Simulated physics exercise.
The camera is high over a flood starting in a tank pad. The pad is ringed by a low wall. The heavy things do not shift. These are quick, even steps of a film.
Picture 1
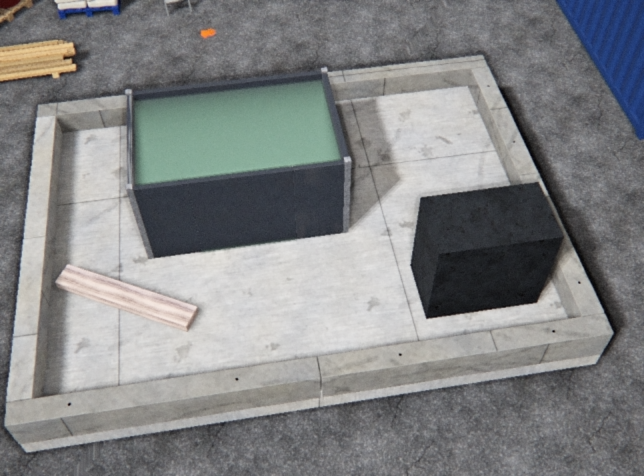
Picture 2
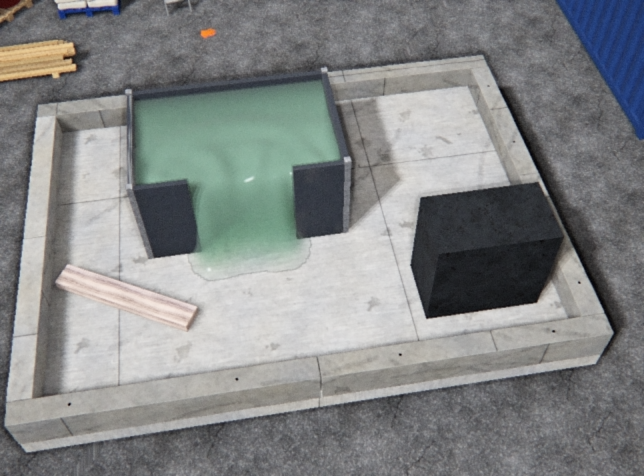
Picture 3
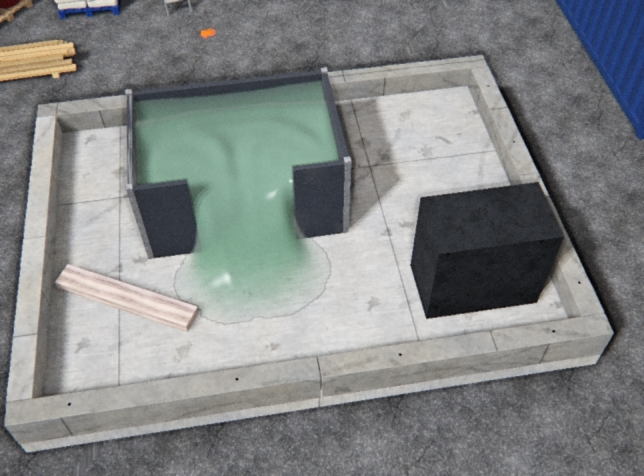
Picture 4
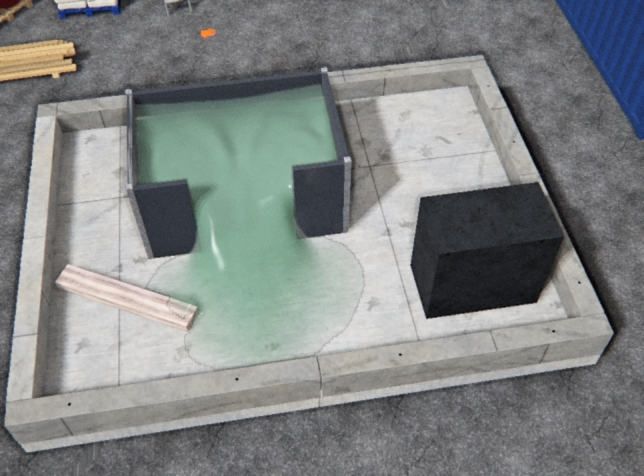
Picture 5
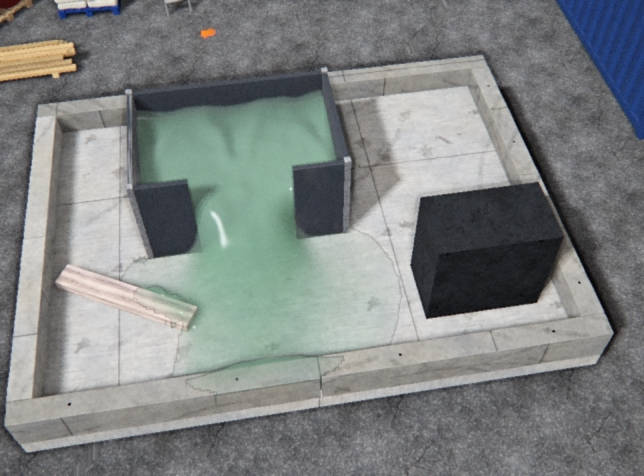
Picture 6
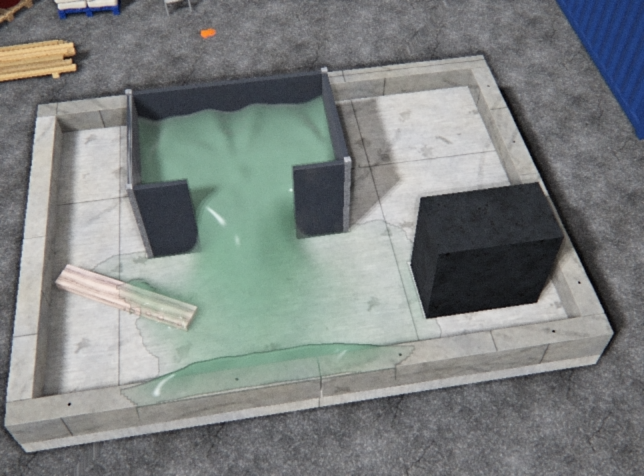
The clip opens on a still, full tank of green water standing on a pale pad ringed by a low wall, with a plank and a dark block nearby. A gap appears in the tank's near side and water pours out, fanning across the floor. It reaches the plank and washes up against the near wall.
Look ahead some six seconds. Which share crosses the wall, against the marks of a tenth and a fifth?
It loses from a tenth to a fifth.
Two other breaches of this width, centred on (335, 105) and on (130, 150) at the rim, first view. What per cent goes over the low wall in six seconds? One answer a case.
About 18 and 28 per cent.
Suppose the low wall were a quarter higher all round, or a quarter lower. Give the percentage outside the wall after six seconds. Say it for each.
Near 8 and 28 in a hundred.
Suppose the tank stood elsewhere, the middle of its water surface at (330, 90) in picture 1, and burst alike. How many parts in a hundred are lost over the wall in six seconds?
Some 10 per cent.
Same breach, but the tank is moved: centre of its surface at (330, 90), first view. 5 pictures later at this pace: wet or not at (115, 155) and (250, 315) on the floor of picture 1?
As listed: Clear, covered.
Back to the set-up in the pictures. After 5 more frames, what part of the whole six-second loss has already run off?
Near 30 in a hundred.
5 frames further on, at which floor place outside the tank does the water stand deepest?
I would point to (288, 374).
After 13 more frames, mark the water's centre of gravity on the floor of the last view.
I would point to (256, 258).
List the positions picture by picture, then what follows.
The first picture shows the open tank at (234, 131) is whole and still.
In the second picture, water pours out at (246, 221) and has run to (193, 255).
In the third picture, water pours out at (247, 222) and has run to (221, 316).
In the fourth picture, the front is at a hidden place, out from the gap at (247, 224).
In the fifth picture, the front is at a hidden place, out from the gap at (247, 224).
In the sixth picture, water pours out at (247, 224) and has run to a hidden place.
A moment on, water covers 40 % of the floor; the low wall has let 1 % over.
Next, water covers 45 % of the floor; the low wall has let 5 % over.
Then, water covers 65 % of the floor; the low wall has let 15 % over.
Later, water covers 85 % of the floor; the low wall has let 17 % over.
In the end, water covers 85 % of the floor; the low wall has let 17 % over.
